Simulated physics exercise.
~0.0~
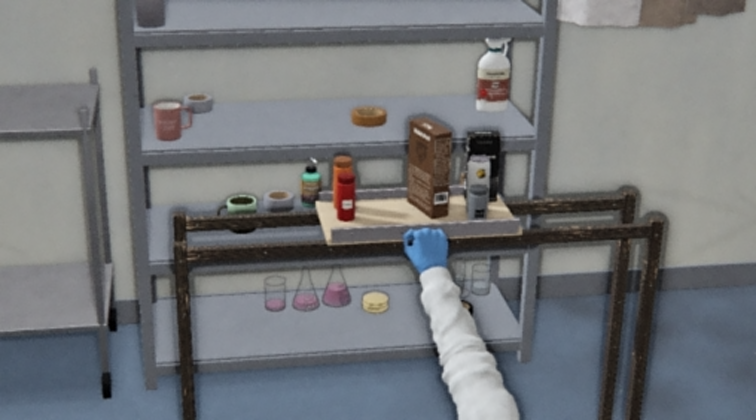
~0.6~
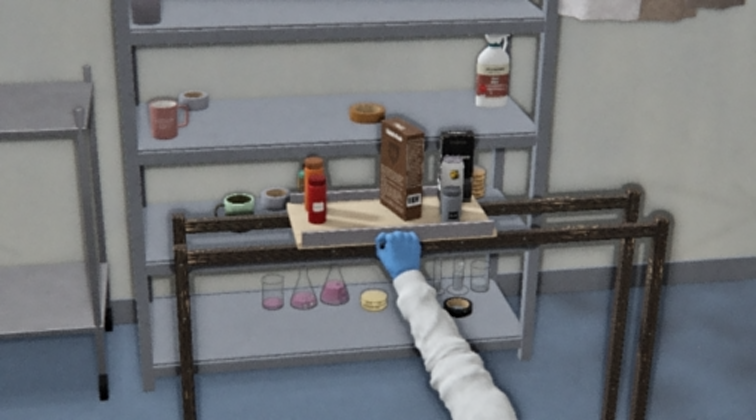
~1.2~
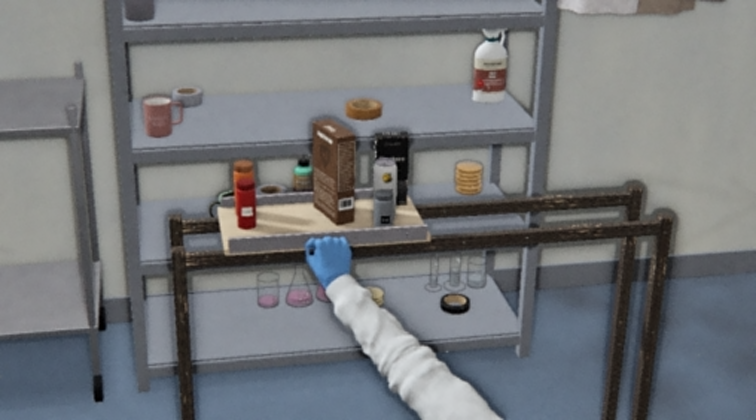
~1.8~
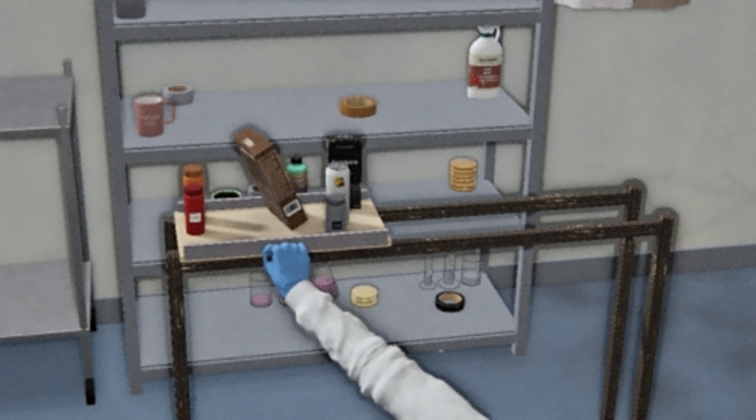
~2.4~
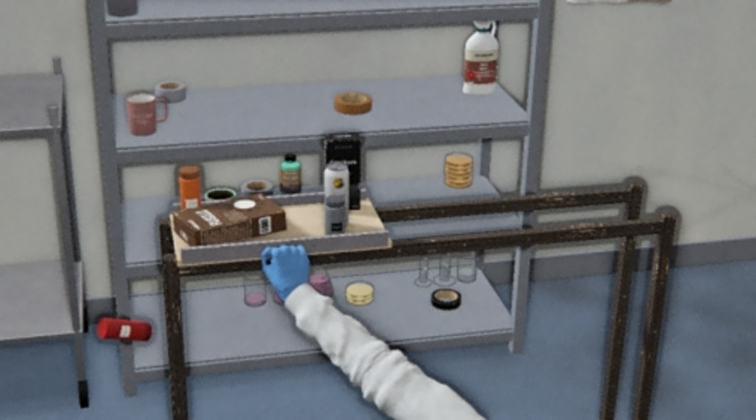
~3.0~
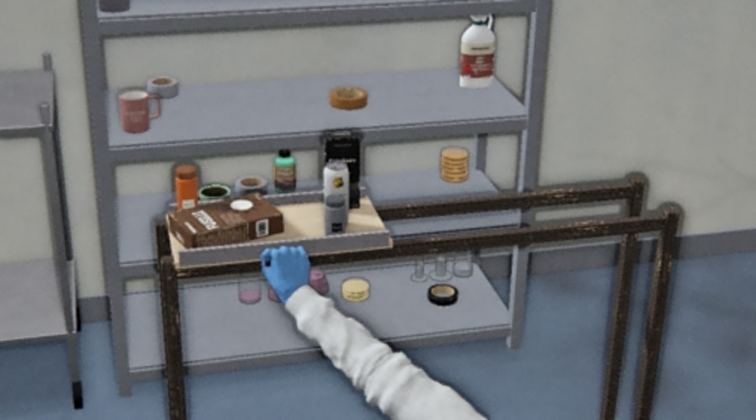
Loaded tray sliding left along a dark frame under a gloved hand, brown packet toppling and red shaker falling off the left end.
